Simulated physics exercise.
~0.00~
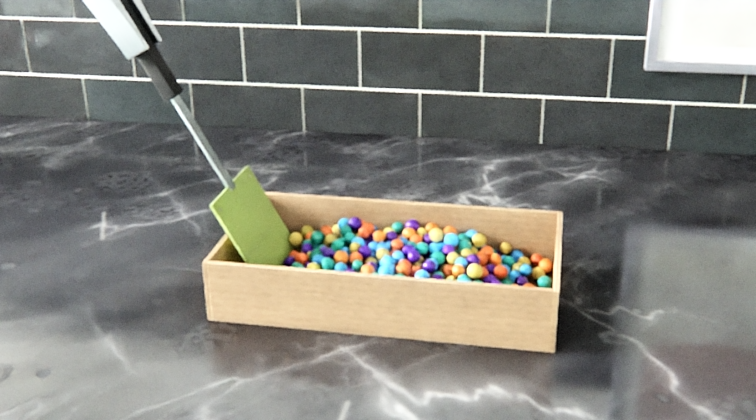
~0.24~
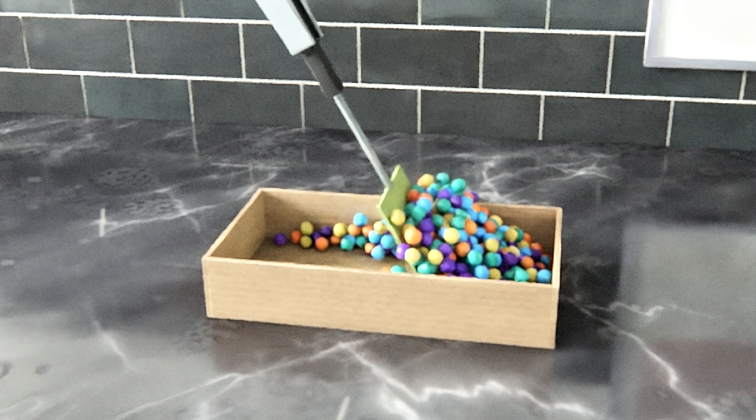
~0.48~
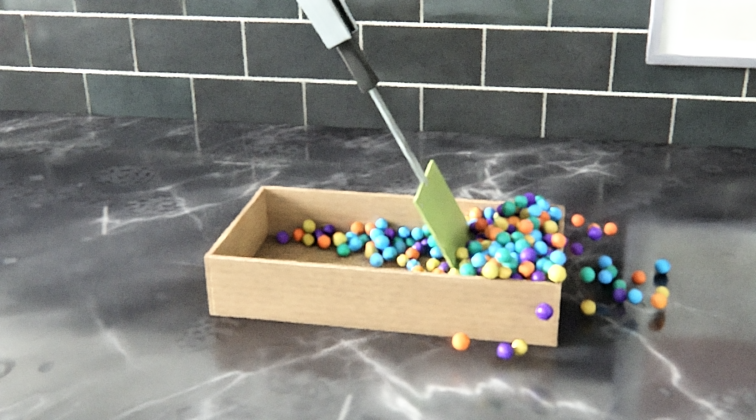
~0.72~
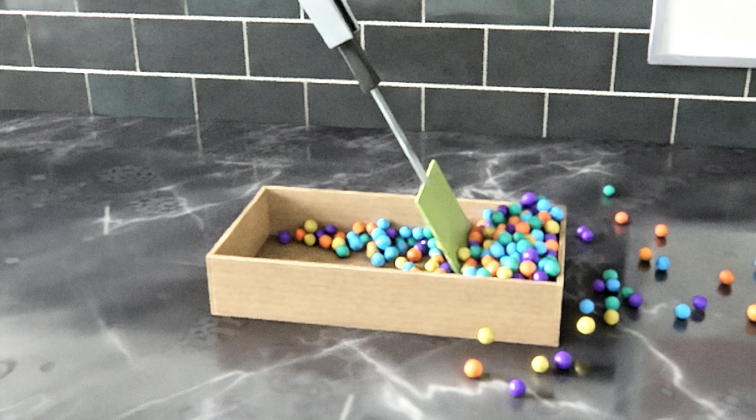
The clip opens on a shallow wooden tray of small, round, multicoloured sweets on a dark marbled counter, with a green paddle held by a robot hand at its left end. The paddle sweeps right through the tray, pushing the sweets into a steep heap and leaving a thin trail behind it. It pushes a little farther right, and some sweets spill over the right end and the near side onto the counter. The paddle then stays in place while the spilled sweets spread out. Most of the sweets remain in the tray, with a small share scattered on the counter.
